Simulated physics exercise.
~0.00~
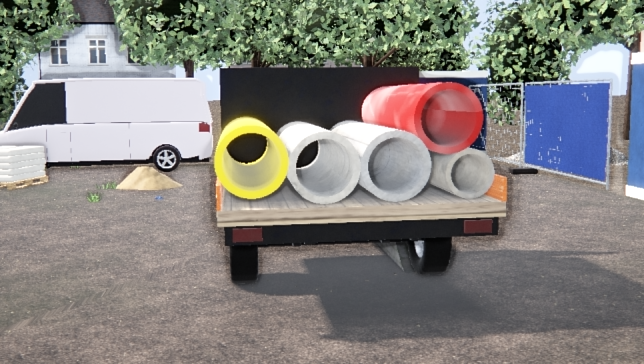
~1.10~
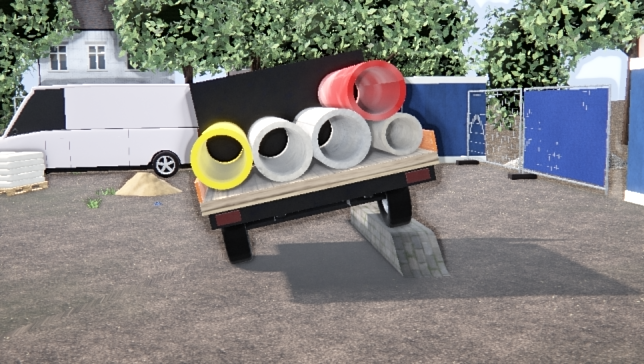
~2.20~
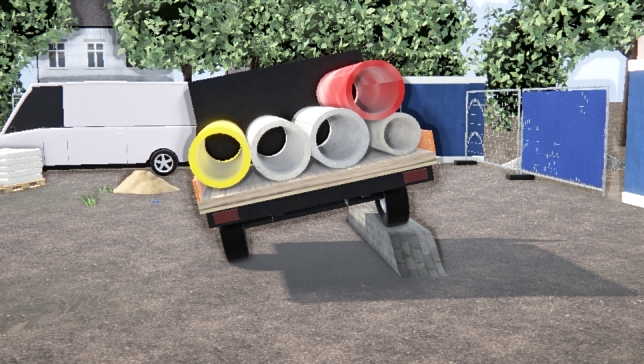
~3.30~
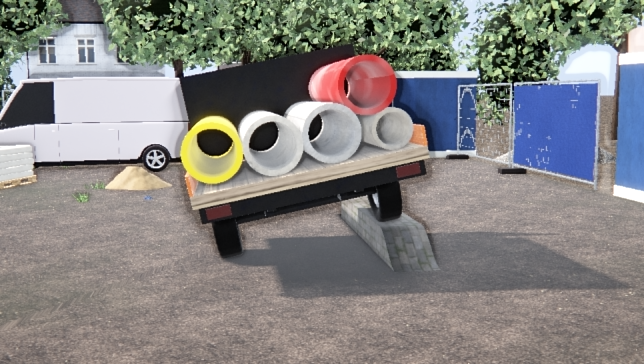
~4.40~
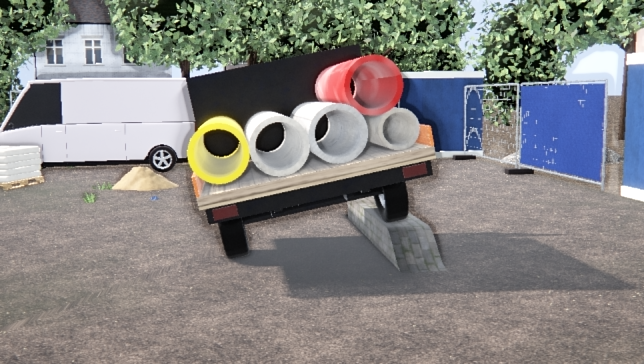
In a yard, a trailer of pipes tilts left over a kerb, keeping its whole load.
